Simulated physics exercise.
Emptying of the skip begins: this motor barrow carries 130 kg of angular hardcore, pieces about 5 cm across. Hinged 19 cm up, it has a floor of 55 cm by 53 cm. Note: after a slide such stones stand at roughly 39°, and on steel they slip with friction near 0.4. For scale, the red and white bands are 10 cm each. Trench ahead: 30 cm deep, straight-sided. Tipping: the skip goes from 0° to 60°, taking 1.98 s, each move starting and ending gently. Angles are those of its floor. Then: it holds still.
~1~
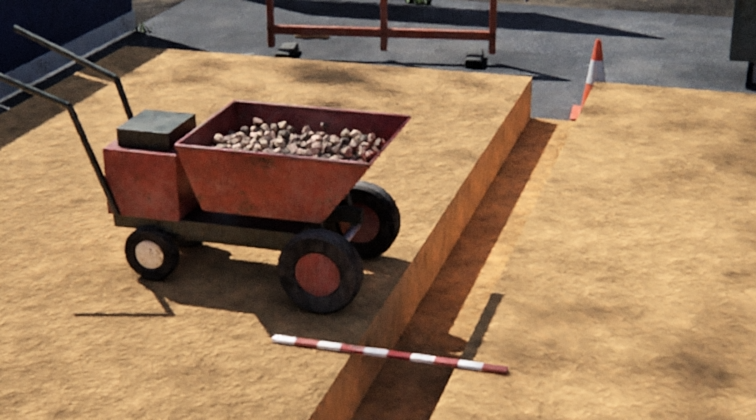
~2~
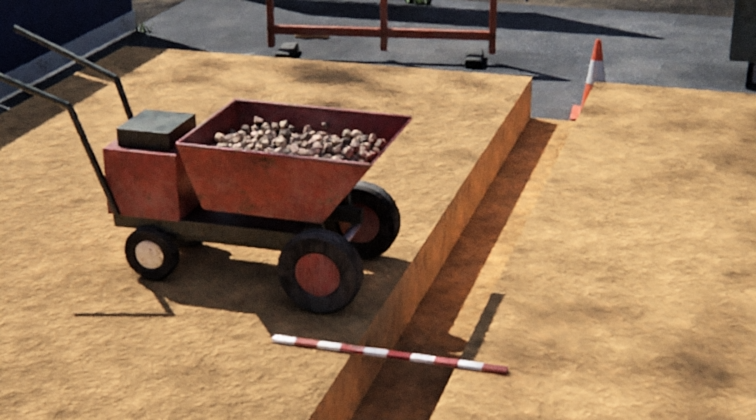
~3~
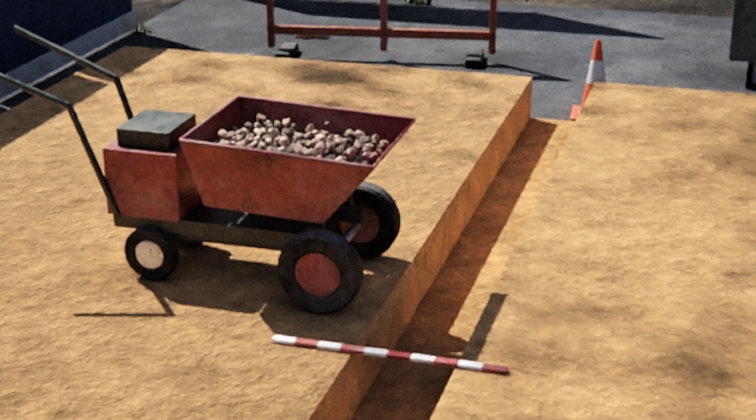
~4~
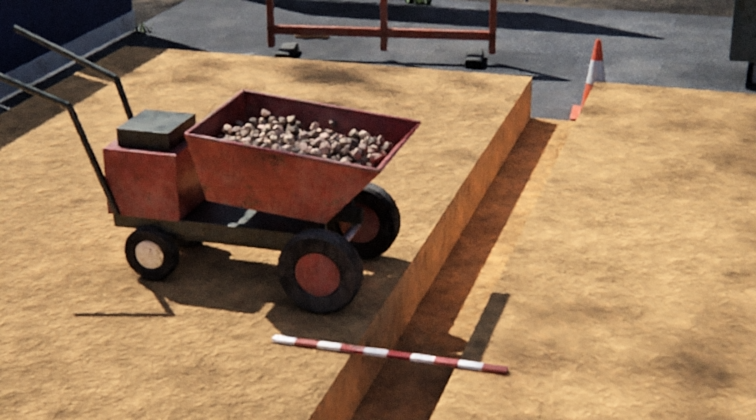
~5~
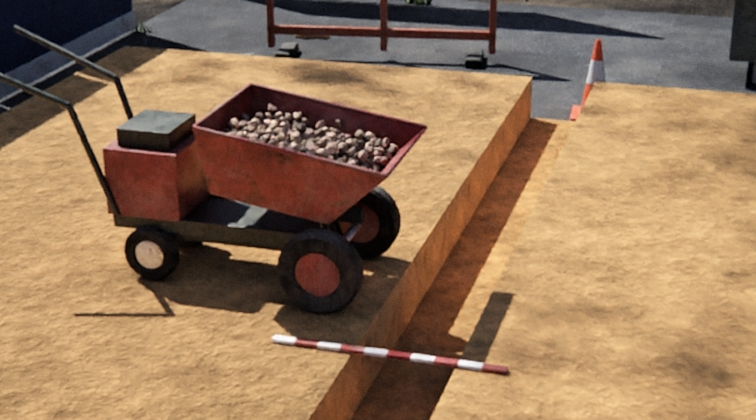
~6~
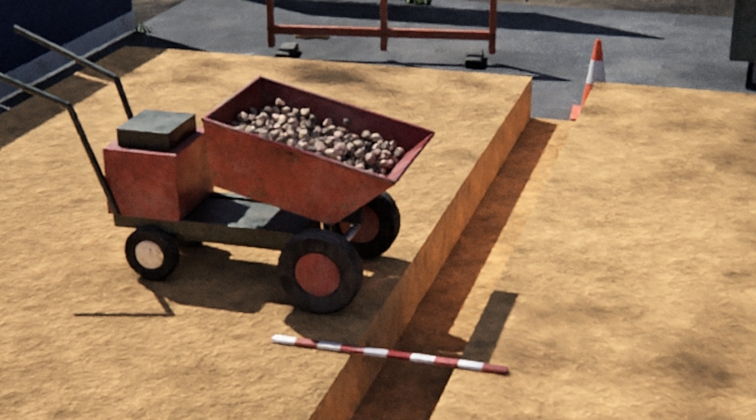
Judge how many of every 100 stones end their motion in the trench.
I would put it near 18 out of 100.
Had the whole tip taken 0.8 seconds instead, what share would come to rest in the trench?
It'd be some 15 per cent.
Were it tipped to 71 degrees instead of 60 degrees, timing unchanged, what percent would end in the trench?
Some 60 in a hundred, I'd say.
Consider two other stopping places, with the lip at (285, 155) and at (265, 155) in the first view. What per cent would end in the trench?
I'd expect close to 30 per cent at the first and 20 per cent at the second.
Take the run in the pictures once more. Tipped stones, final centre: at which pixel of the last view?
Roughly (469, 355), I'd say.
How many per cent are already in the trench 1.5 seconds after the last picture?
I'd put it near 0 per cent.
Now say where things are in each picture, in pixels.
The skip is at 0°, its lip at (369, 165); the top of the load is at (302, 137), in the first frame.
The skip is at 1°, its lip at (370, 166); the top of the load is at (303, 137), in the second frame.
Lip at (374, 168), floor tilted 2°, highest stones at (259, 131), in the third frame.
The skip is at 5°, its lip at (380, 172); the top of the load is at (264, 128), in the fourth frame.
Lip at (387, 177), floor tilted 9°, highest stones at (269, 122), in the fifth frame.
Lip at (395, 183), floor tilted 13°, highest stones at (264, 115), in the sixth frame.
Then, 0.9 s after the last picture the floor is at 50°, 100 % in the skip; the foremost stones are at (432, 226).
Then, 1.5 s after the last picture the floor is at 60°, 98 % in the skip, 1 % in the trench, 1 % past the trench; the foremost stones are at (498, 295).
Then, 1.8 s after the last picture the floor is at 60°, 91 % in the skip, 5 % in the trench, 5 % past the trench; the foremost stones are at (535, 312).
Then, 3.8 s after the last picture the floor is at 60°, 74 % in the skip, 18 % in the trench, 8 % past the trench; the foremost stones are at (562, 308).
